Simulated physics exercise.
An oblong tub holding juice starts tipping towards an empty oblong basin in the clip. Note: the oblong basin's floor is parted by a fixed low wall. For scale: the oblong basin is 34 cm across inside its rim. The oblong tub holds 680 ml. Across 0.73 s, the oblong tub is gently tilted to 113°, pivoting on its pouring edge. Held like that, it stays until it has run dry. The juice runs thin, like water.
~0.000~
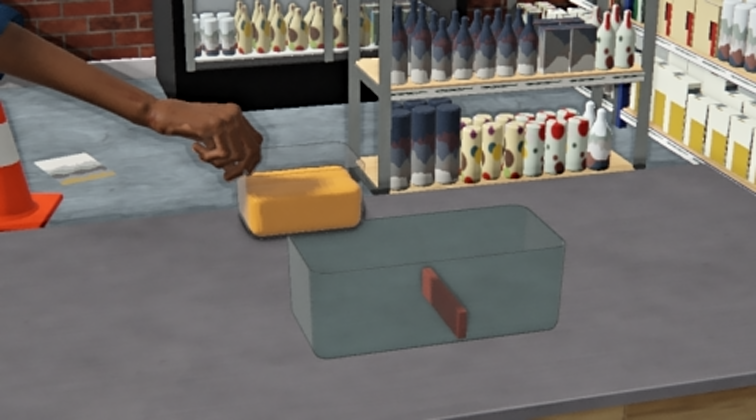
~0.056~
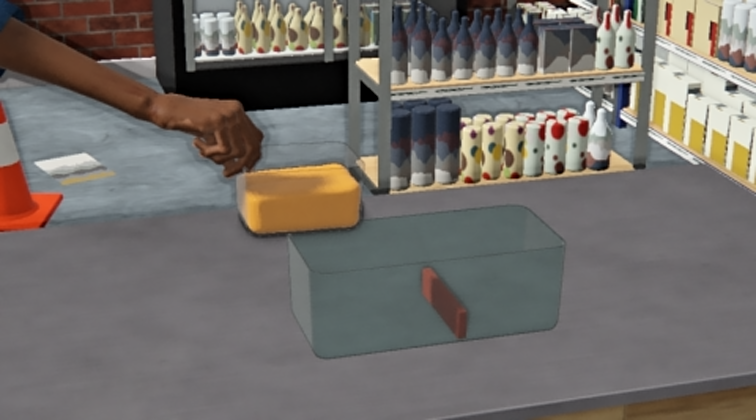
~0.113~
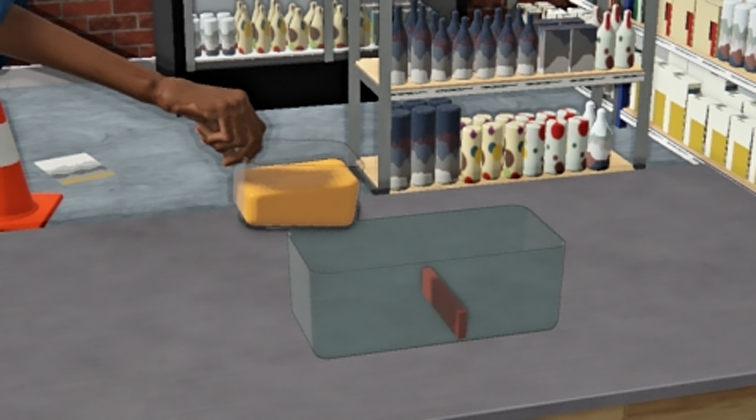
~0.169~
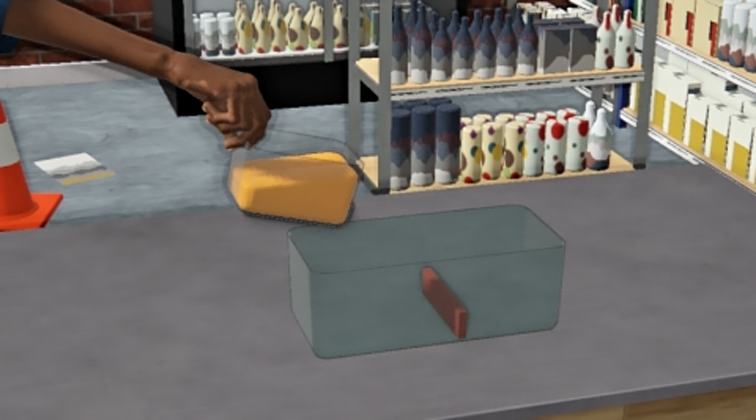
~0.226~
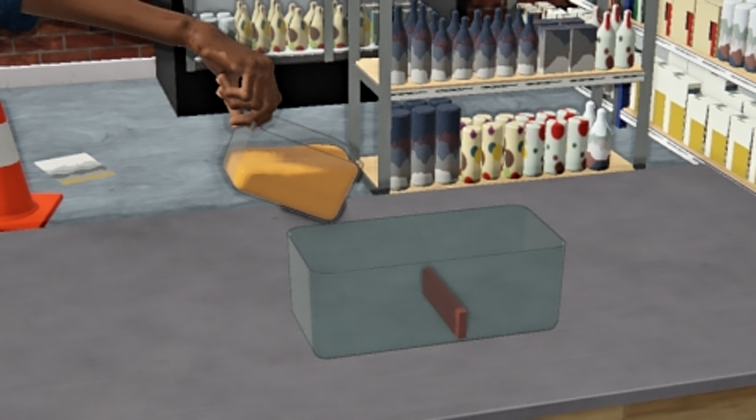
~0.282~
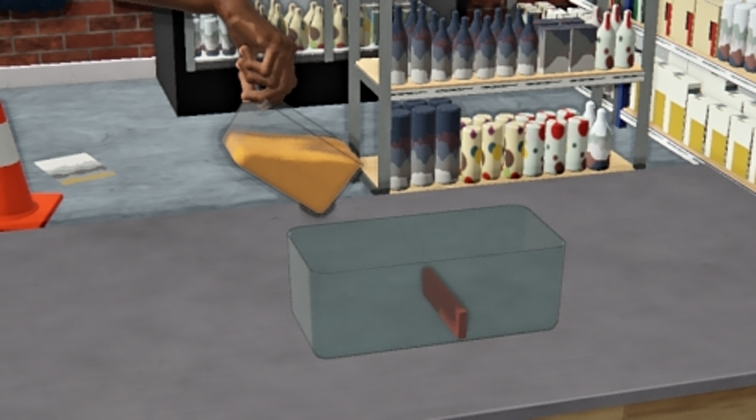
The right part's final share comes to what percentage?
It comes to roughly 43 %.
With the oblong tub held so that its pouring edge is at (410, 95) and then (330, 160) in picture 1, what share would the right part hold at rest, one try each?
Respectively about 60 and 15 percent.
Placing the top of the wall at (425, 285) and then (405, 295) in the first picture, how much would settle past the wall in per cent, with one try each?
70 % and 80 %.
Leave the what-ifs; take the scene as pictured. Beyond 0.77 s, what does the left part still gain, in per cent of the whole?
Some 24 per cent.
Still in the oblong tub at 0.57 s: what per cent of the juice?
Around 34 percent.
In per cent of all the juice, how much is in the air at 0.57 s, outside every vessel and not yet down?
I'd say close to 56 per cent.
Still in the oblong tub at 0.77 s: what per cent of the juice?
About 2 per cent.
Then, 0.57 s in, the tilt is 99° and 34 per cent is still to pour, 10 is left of the wall and 0 right of it.
Then, 0.77 s in, the tilt is 113° and 2 per cent is still to pour, 29 is left of the wall and 58 right of it.
Then, 0.99 s in, the tilt is 113° and 0 per cent is still to pour, 47 is left of the wall and 43 right of it.
Then, 1.23 s in, the tilt is 113° and 0 per cent is still to pour, 53 is left of the wall and 43 right of it.
Finally, 53 per cent lies left of the wall, 43 right of it and 4 outside.
